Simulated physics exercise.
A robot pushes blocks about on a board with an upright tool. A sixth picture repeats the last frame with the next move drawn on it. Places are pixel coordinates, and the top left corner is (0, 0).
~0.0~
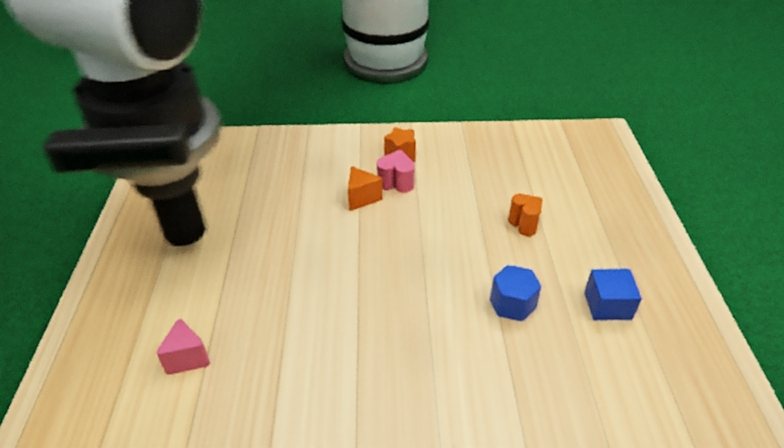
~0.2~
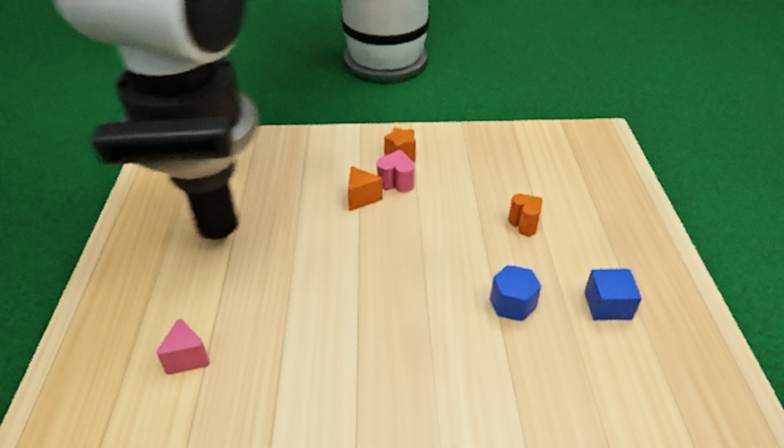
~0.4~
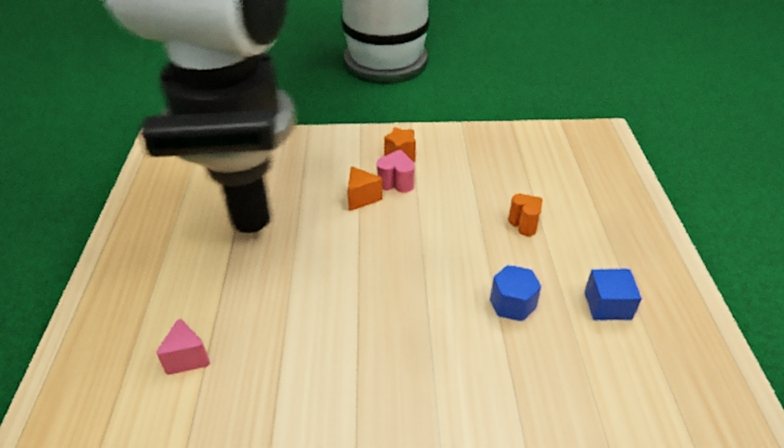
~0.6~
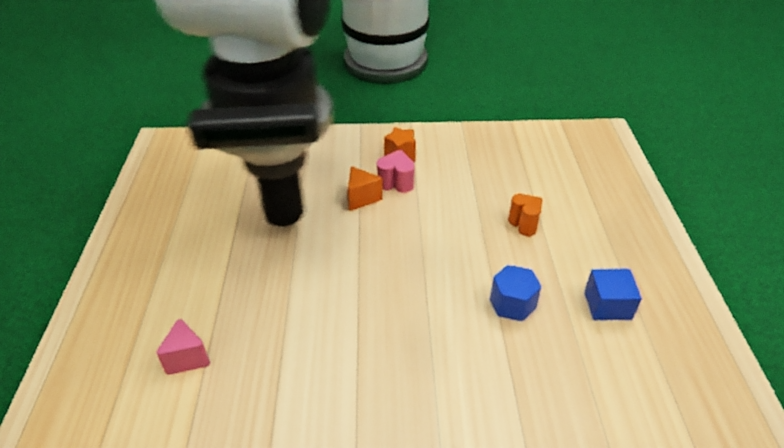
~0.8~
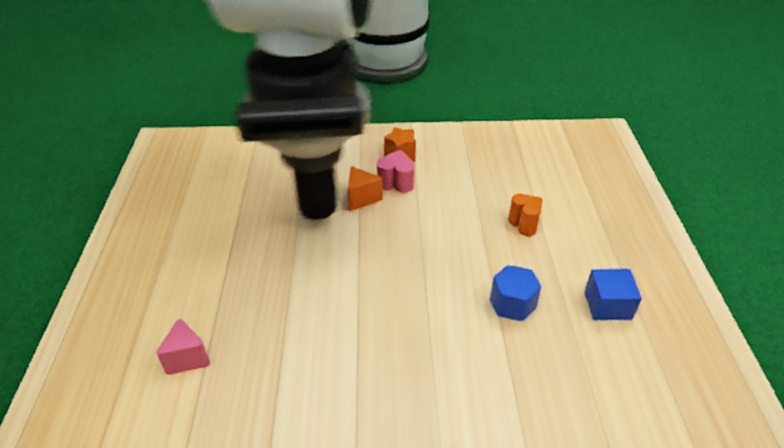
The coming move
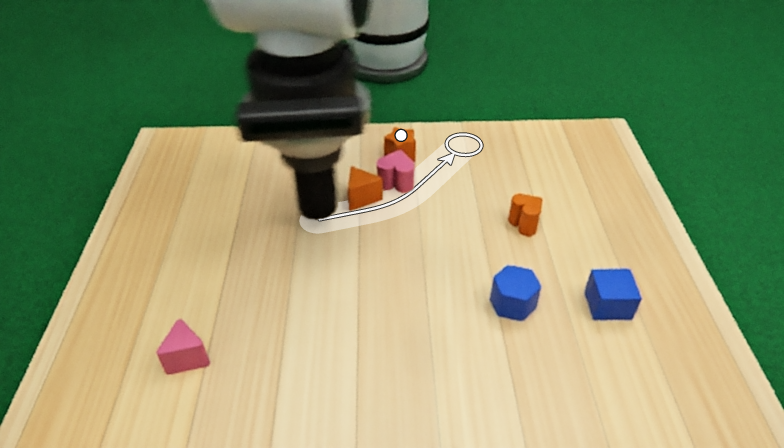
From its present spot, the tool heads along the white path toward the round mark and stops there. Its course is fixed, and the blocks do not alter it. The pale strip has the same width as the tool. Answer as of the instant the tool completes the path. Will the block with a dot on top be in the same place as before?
I believe not.
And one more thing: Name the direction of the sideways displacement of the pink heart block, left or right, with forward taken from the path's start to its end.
Well, taking the path from its start to its end as straight ahead, the pink heart block moves to the left.
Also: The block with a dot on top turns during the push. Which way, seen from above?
Anticlockwise, looking down.
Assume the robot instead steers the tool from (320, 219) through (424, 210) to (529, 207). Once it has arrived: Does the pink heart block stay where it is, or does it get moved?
It does get moved.
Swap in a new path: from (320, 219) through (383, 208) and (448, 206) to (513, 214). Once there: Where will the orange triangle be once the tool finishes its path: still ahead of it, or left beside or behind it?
Final position: To the side or behind.
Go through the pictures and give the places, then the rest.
The first frame shows lower end of the tool at (185, 232), tops of blocks, orange triangle at (361, 177), pink heart block at (396, 162), orange star block at (401, 135).
The second frame shows tool at (218, 225), blocks as before.
The third frame shows tool at (251, 219), blocks as before.
The fourth frame shows tool at (284, 213), blocks as before.
The fifth frame shows tool at (318, 206), orange triangle at (361, 177), pink heart block at (396, 162), orange star block at (401, 135).
The drawn path runs from (320, 219) by way of (386, 205) and (430, 175) to (464, 144); the dot is on the orange star block.
What follows on the original path. One third of the way, tool at (386, 192); orange triangle at (386, 164), turned 90° anticlockwise; pink heart block at (403, 151), turned 50° clockwise; orange star block at (403, 132).
Two thirds of the way, tool at (431, 162); orange triangle at (386, 156); pink heart block at (408, 139), turned 65° clockwise; orange star block at (406, 122), turned 40° anticlockwise.
At the end, tool at (465, 132); orange triangle at (386, 156), turned 125° anticlockwise; pink heart block at (408, 139), turned 65° clockwise; orange star block at (406, 122), turned 40° anticlockwise.
